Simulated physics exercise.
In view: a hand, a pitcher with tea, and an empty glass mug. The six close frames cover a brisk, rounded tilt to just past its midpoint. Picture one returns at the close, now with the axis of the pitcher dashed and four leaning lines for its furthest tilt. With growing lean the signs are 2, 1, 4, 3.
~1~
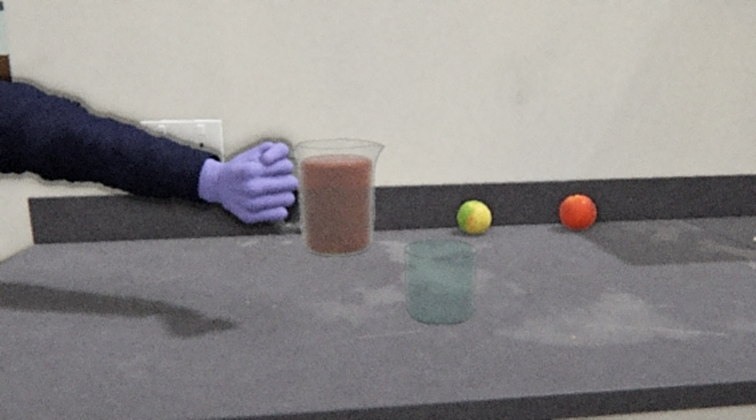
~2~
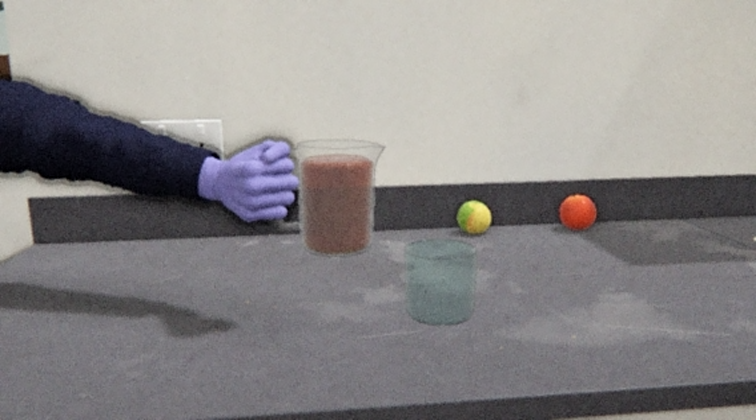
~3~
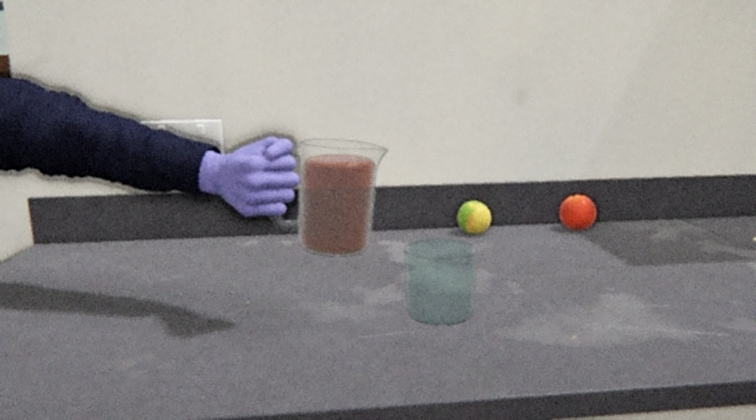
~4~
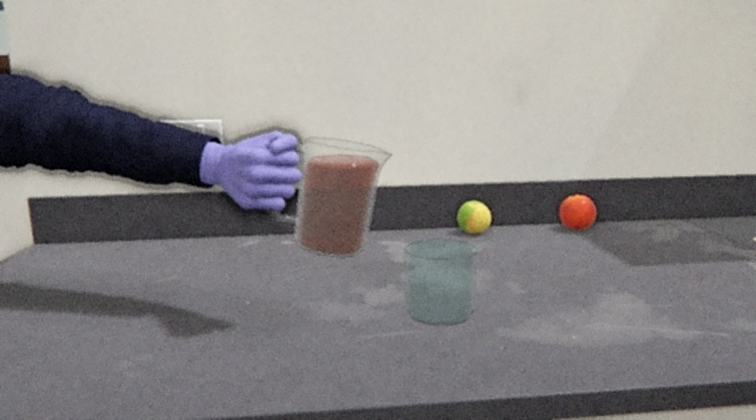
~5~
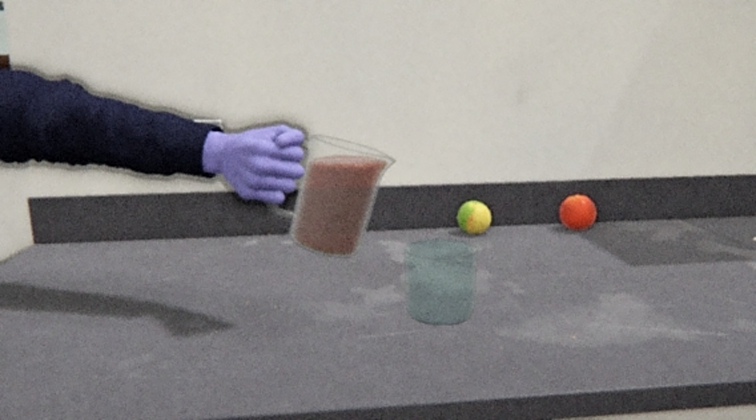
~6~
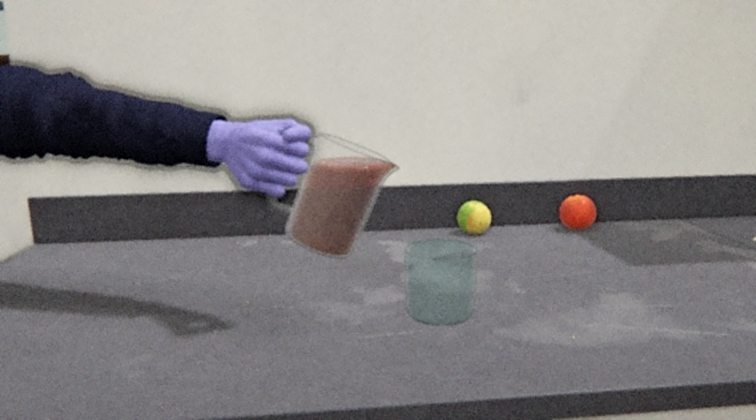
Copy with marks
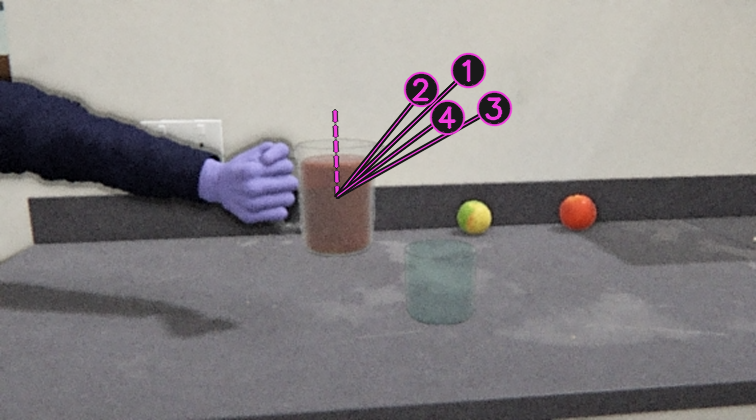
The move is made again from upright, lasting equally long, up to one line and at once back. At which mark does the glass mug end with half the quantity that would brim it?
Take 3.
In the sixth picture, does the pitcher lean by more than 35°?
No, it does not.
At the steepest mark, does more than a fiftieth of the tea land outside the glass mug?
No.
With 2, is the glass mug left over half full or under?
Under.
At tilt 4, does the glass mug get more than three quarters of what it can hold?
No, it does not.
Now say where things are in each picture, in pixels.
Upright, lip at (383, 145); rim of the glass mug round (441, 248); nothing has left yet.
Upright, lip at (384, 146); nothing has left yet.
Tipped about 5°, lip at (387, 149); nothing has left yet.
Tipped about 10°, lip at (390, 154); nothing has left yet.
Tipped about 16°, lip at (395, 160); nothing has left yet.
Tipped about 23°, lip at (398, 167); nothing has left yet.
On the marked copy, 1 at (456, 82); 2 at (412, 103); 3 at (479, 116); 4 at (432, 125).
With 1, the glass mug ends with about 25 % of what it can hold.
With 2, the glass mug ends with about 16 % of what it can hold.
With 3, the glass mug ends with about 48 % of what it can hold.
With 4, the glass mug ends with about 35 % of what it can hold.
